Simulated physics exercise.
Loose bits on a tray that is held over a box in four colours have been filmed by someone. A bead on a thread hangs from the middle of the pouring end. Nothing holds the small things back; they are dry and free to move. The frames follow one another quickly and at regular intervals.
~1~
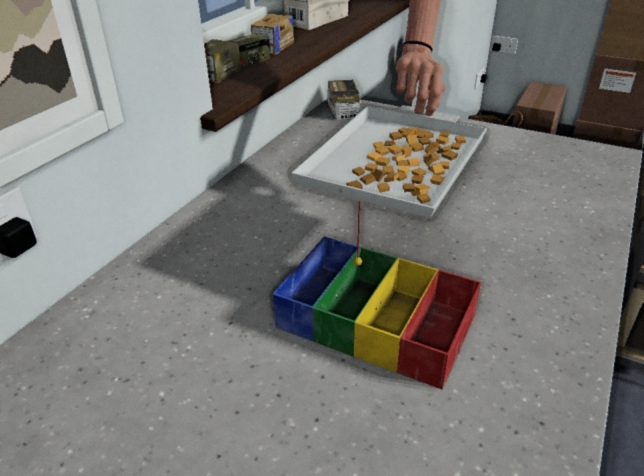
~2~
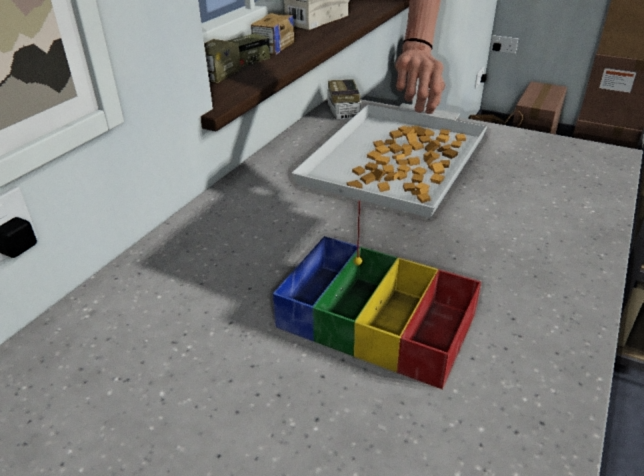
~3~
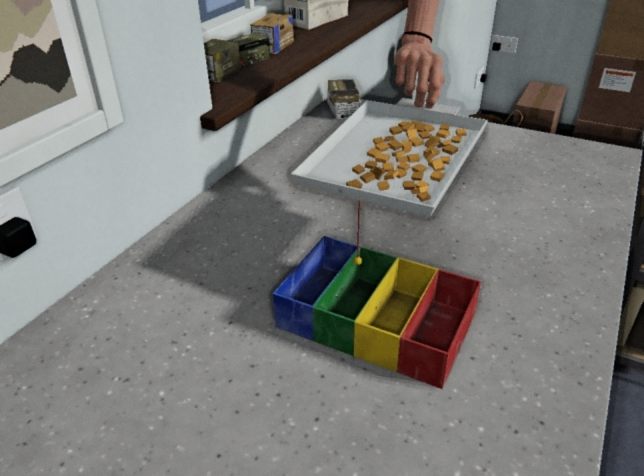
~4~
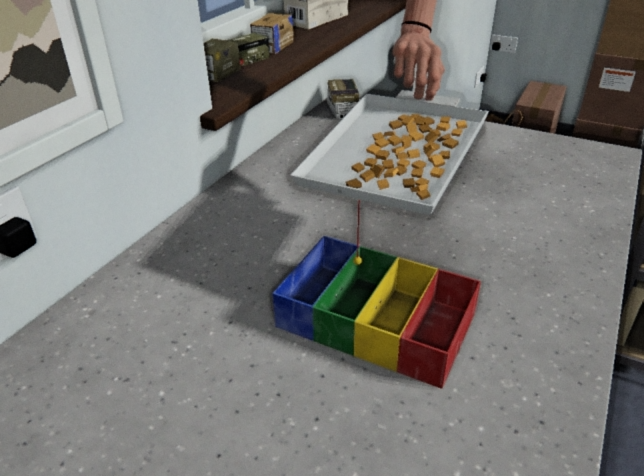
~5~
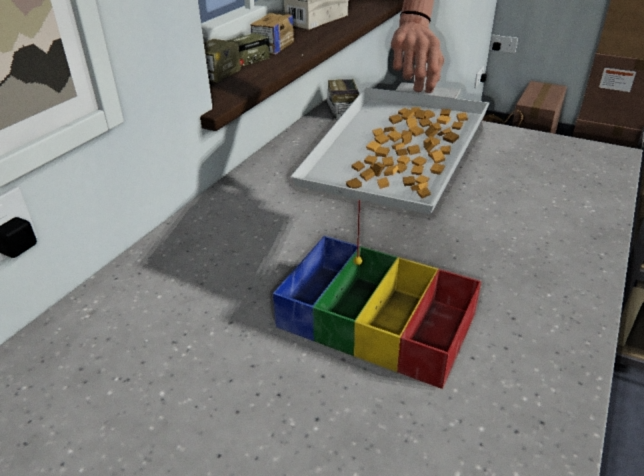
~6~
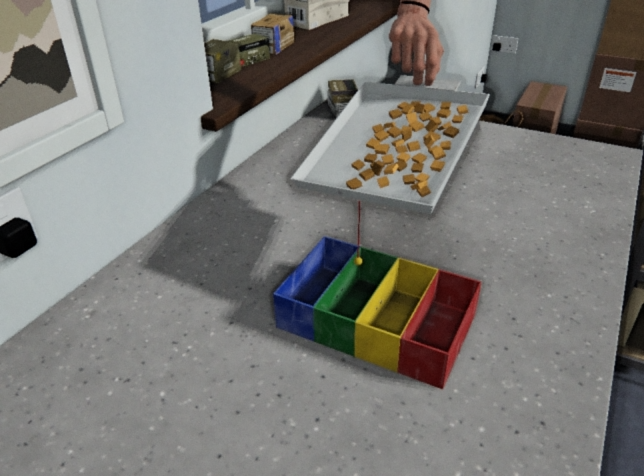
At the start, a hand holds the far end of a white tray of small golden-brown squares above a box with blue, green, yellow and red compartments. The hand then gradually raises the far end, tilting the tray slightly toward its near left corner, while the squares barely shift.
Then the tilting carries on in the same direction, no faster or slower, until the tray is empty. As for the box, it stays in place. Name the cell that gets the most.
Blue.
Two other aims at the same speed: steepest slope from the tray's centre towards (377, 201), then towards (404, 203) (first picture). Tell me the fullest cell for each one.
The cell in yellow, then the cell in yellow.
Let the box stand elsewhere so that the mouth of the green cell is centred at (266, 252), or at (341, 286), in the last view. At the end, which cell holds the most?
Try 1 - the yellow one. Try 2 - that blue cell.
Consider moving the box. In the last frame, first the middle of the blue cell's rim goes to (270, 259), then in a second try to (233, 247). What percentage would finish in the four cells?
In order: 100 per cent and 90 per cent.
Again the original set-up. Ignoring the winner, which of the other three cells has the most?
Second best is green.
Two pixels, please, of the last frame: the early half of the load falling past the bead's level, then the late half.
Earlier portion about (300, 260); later portion about (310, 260).
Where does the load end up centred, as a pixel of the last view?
Resting centre, last frame: Roughly (300, 305).
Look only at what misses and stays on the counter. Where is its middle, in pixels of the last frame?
Centre: Close to (262, 293).
Soon, tray tipped steeply; nearly all on the tray; a stray few falling or outside the box.
A while on, tray tipped right over; most on the tray; a stray few in the blue cell; about a quarter falling or outside the box.
Towards the end, tray tipped past a quarter turn; about half in the blue cell; a small part in the green cell; about half falling or outside the box.
Finally, tray tipped past a quarter turn; about half in the blue cell; a small part in the green cell; none in the red cell; none in the yellow cell; about half outside the box.
